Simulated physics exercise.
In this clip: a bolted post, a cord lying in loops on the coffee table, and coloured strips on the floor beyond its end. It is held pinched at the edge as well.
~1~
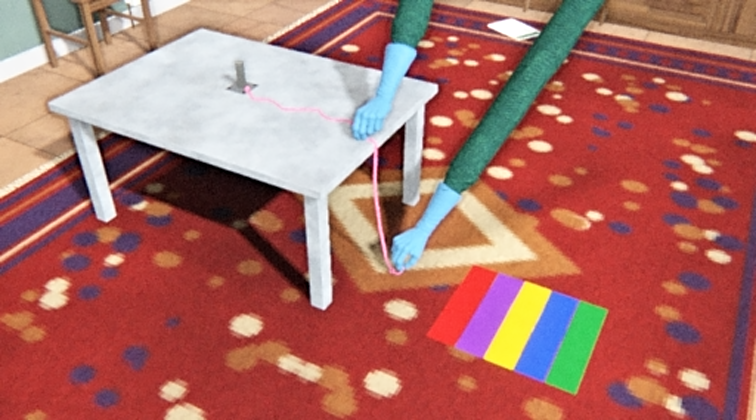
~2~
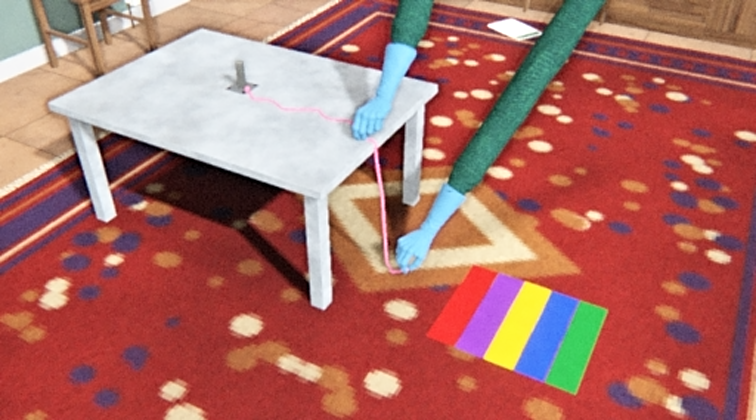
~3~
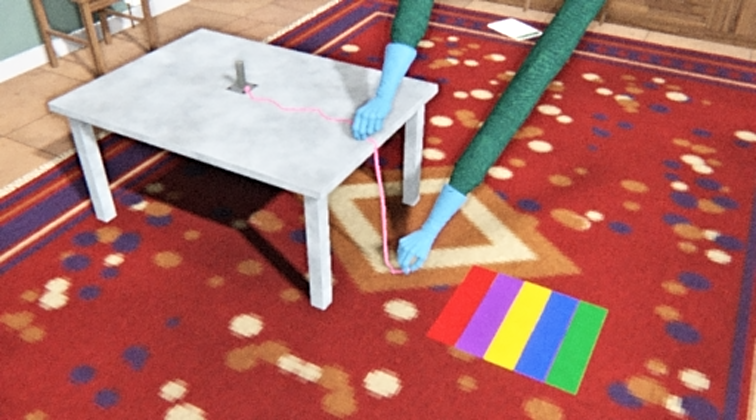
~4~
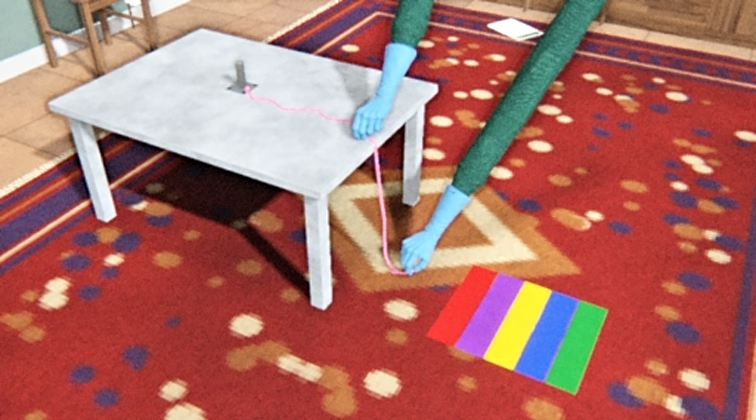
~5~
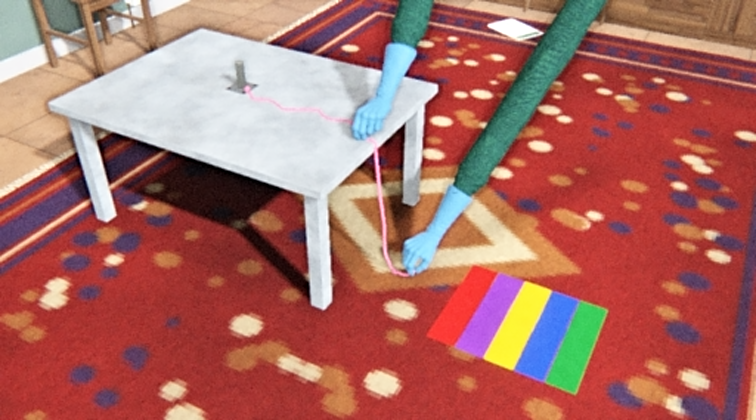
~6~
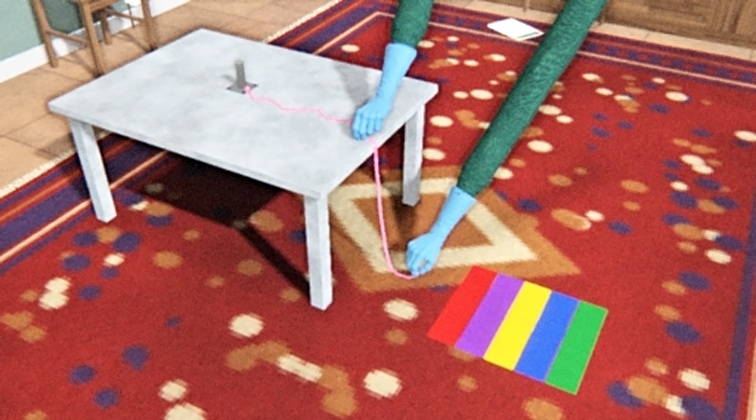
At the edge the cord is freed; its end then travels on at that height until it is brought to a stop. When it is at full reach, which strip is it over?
It is over the yellow strip.
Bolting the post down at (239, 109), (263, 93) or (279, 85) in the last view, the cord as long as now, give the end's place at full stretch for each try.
The places are (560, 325), (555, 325) and (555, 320).
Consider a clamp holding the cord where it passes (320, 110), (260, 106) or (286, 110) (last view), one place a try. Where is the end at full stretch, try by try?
In order: (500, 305), then (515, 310), then (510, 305).
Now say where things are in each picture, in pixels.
In the first frame, end (403, 268); red (449, 327); purple (477, 338); yellow (506, 349); blue (536, 360); green (567, 372).
In the second frame, end (408, 269); cord through (254, 99) (301, 110) (349, 121) (376, 152) (383, 205) (386, 256).
In the third frame, end (409, 270).
In the fourth frame, end (412, 271); cord through (254, 99) (301, 110) (349, 121) (376, 152) (382, 206) (386, 256).
In the fifth frame, end (414, 272).
In the sixth frame, end (418, 273); cord through (254, 99) (301, 110) (349, 121) (376, 152) (380, 205) (387, 256).
Soon after, end near (466, 290); over red.
After that, end near (502, 303); over purple.
At the stop, end near (525, 311); over yellow. It halts on the yellow strip.
